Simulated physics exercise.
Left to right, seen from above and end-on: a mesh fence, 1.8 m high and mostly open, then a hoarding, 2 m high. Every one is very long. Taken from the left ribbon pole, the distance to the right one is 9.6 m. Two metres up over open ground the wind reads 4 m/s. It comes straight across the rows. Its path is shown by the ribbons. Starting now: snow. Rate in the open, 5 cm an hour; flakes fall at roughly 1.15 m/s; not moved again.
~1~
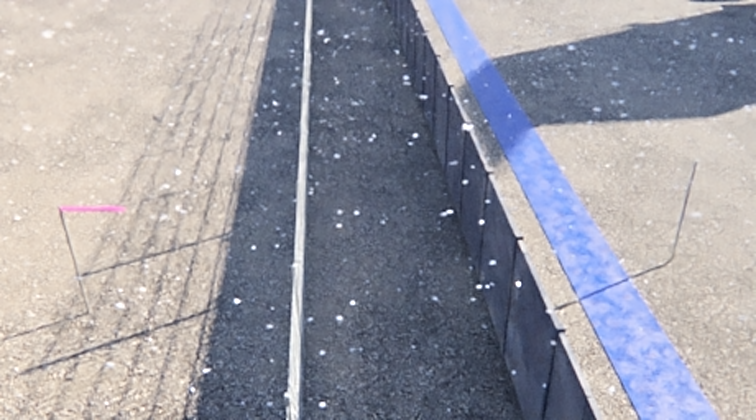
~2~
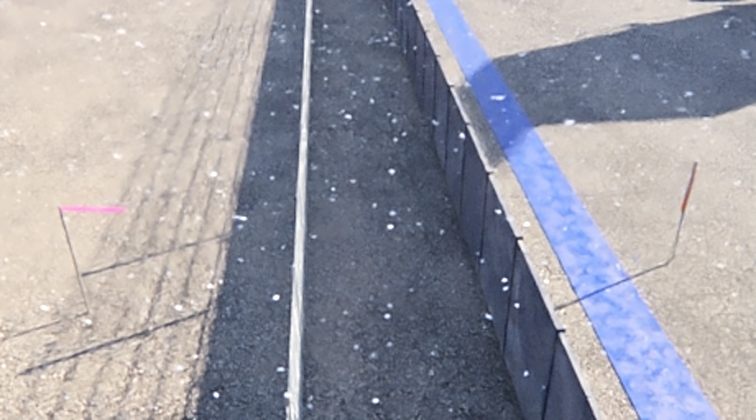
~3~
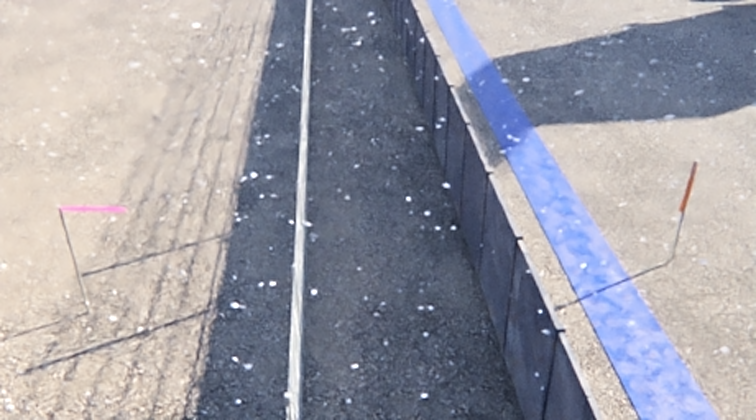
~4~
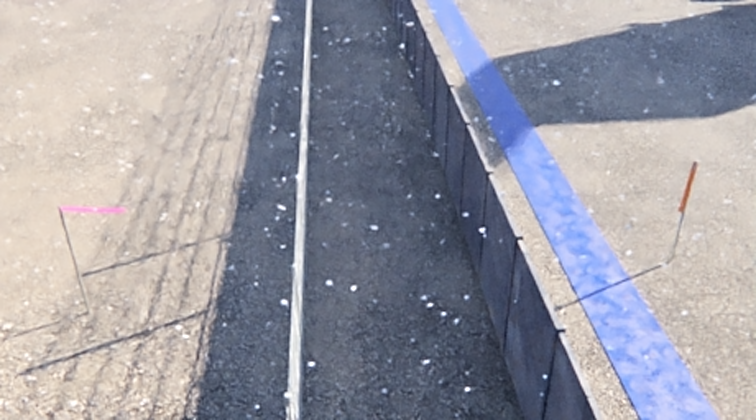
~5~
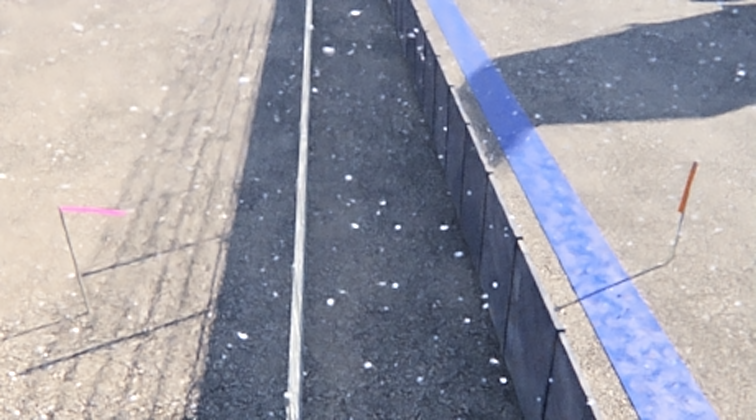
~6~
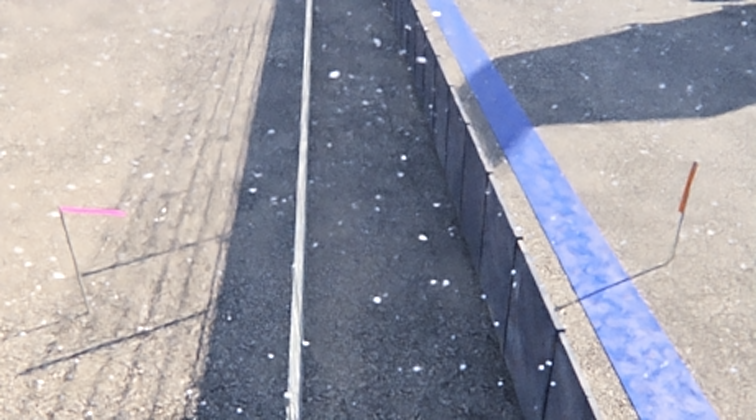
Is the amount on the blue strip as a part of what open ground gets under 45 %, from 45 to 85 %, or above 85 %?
On the blue strip it comes to between 45 and 85 % of the open-ground figure.
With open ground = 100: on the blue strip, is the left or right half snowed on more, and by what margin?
I'd go with the right-hand part, ahead by near 10 points.
10 minutes on, 6 mm on the blue strip, 8 mm in the open.
30 minutes on, 18 mm on the blue strip, 25 mm in the open.
60 minutes on, 37 mm on the blue strip, 50 mm in the open, so the blue strip has 74 % of the open amount; the left half of it has 70 %, the right half 78 %.
